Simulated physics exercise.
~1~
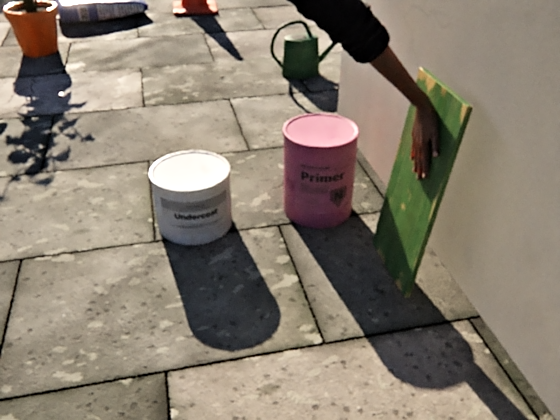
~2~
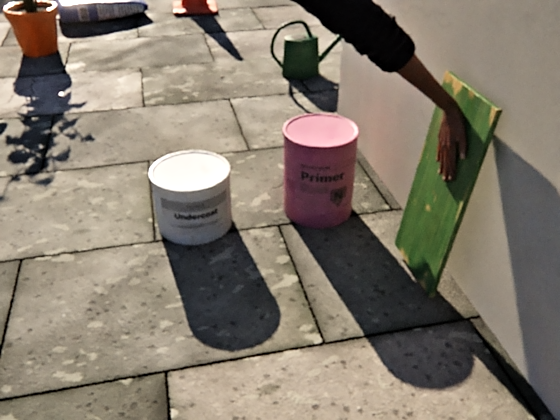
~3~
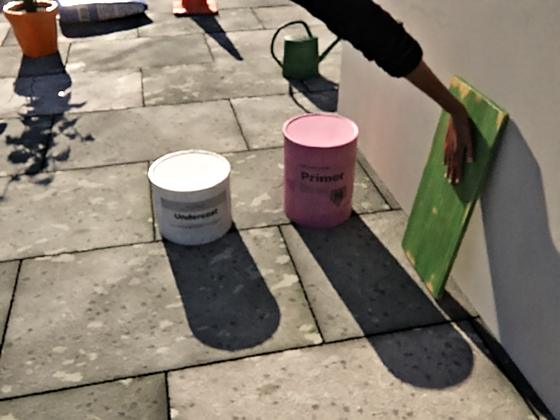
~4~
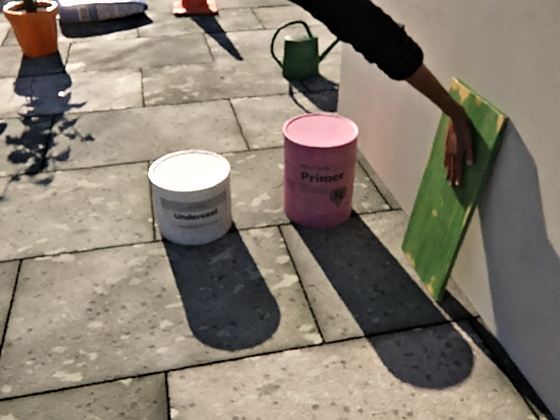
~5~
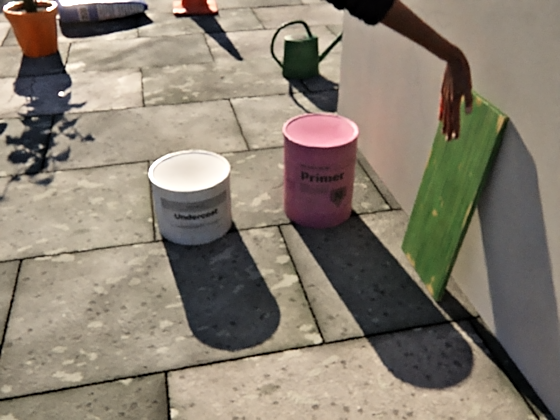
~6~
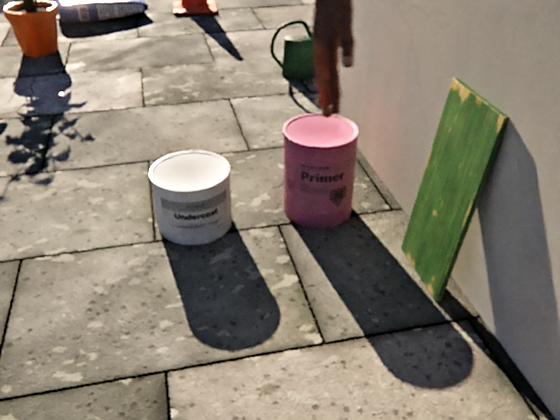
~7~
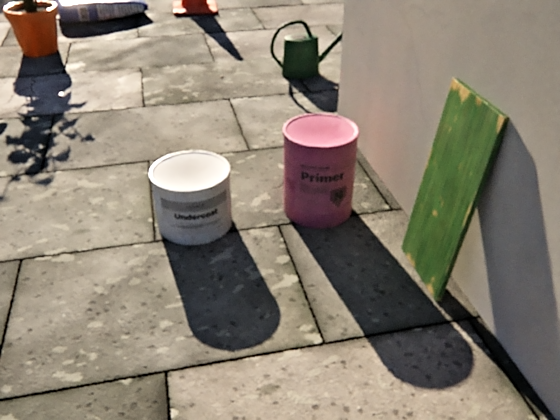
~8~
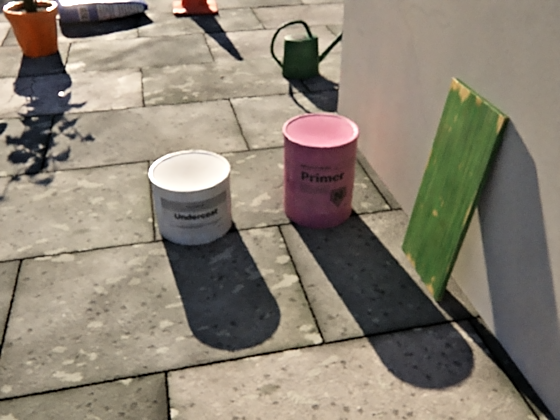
On a paved patio, a hand leaning a green board against a wall beside two pails, then withdrawing, the board staying up.
